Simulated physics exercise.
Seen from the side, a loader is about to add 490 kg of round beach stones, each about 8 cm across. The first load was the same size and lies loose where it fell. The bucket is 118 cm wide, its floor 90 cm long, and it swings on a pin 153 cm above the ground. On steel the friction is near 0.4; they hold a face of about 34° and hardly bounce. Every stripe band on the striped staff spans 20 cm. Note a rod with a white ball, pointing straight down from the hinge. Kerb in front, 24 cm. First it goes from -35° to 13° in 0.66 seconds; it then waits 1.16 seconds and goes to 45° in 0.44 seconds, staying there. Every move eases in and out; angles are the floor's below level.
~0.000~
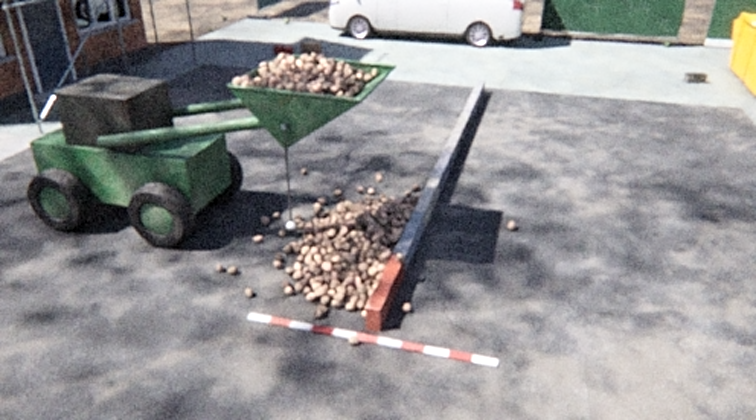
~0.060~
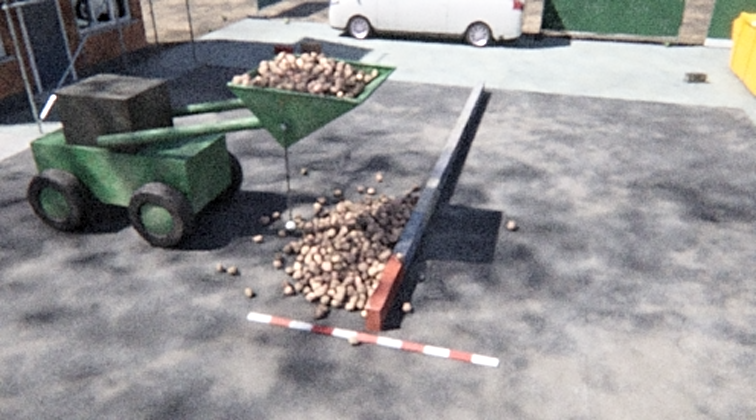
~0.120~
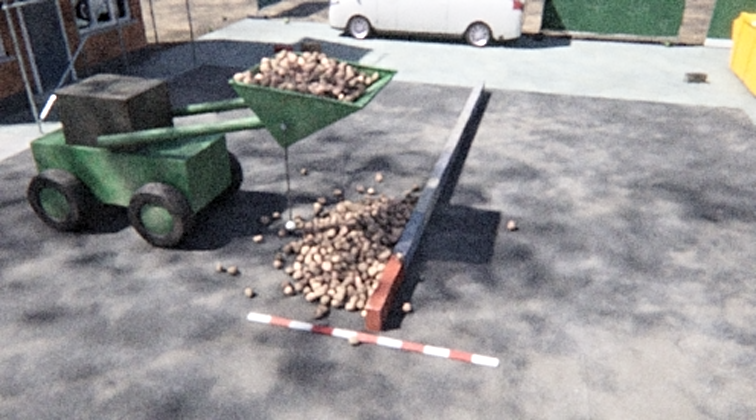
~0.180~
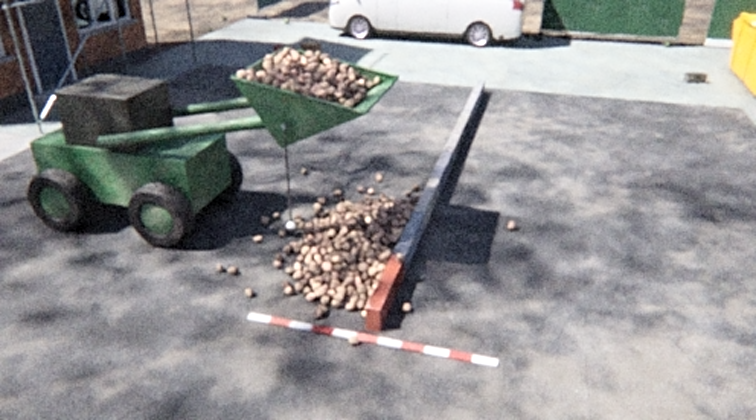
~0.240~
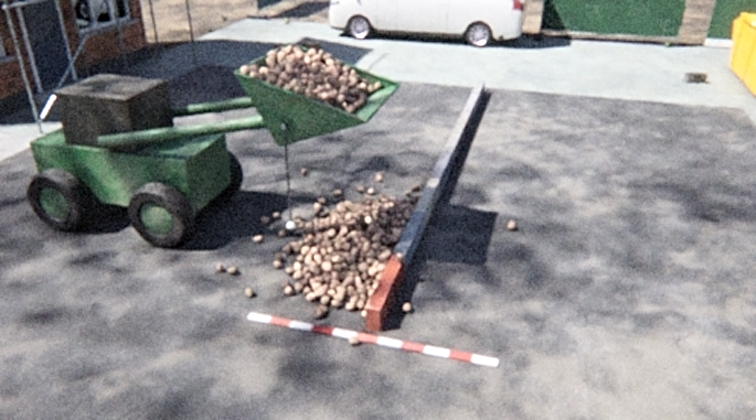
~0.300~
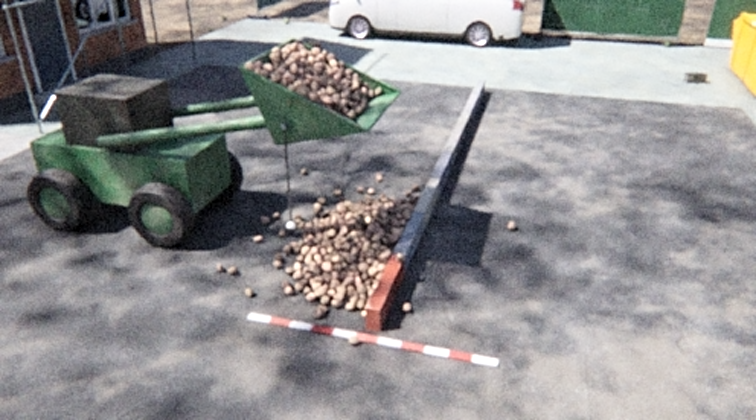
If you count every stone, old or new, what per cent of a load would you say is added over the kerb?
I would say about 59 per cent.
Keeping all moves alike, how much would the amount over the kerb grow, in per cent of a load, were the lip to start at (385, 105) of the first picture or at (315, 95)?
The first would add around 80 per cent, the second around 10 per cent.
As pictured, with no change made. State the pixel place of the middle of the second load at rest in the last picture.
(424, 247).
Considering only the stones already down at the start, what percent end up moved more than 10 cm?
Roughly 0 percent.
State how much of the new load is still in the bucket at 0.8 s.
Around 100 in a hundred.
After 0.5 s the floor is at 6°; in per cent of one load, 100 in the bucket, 100 on this side of the kerb; the foremost stones are at (412, 258).
After 0.8 s the floor is at 13°; in per cent of one load, 99 in the bucket, 101 on this side of the kerb; the foremost stones are at (412, 258).
After 2.7 s the floor is at 45°; in per cent of one load, 0 in the bucket, 148 on this side of the kerb, 53 over the kerb; the foremost stones are at (587, 279).
After 5.4 s the floor is at 45°; in per cent of one load, 0 in the bucket, 141 on this side of the kerb, 59 over the kerb; the foremost stones are at (588, 279). Net gain over the kerb, 59.
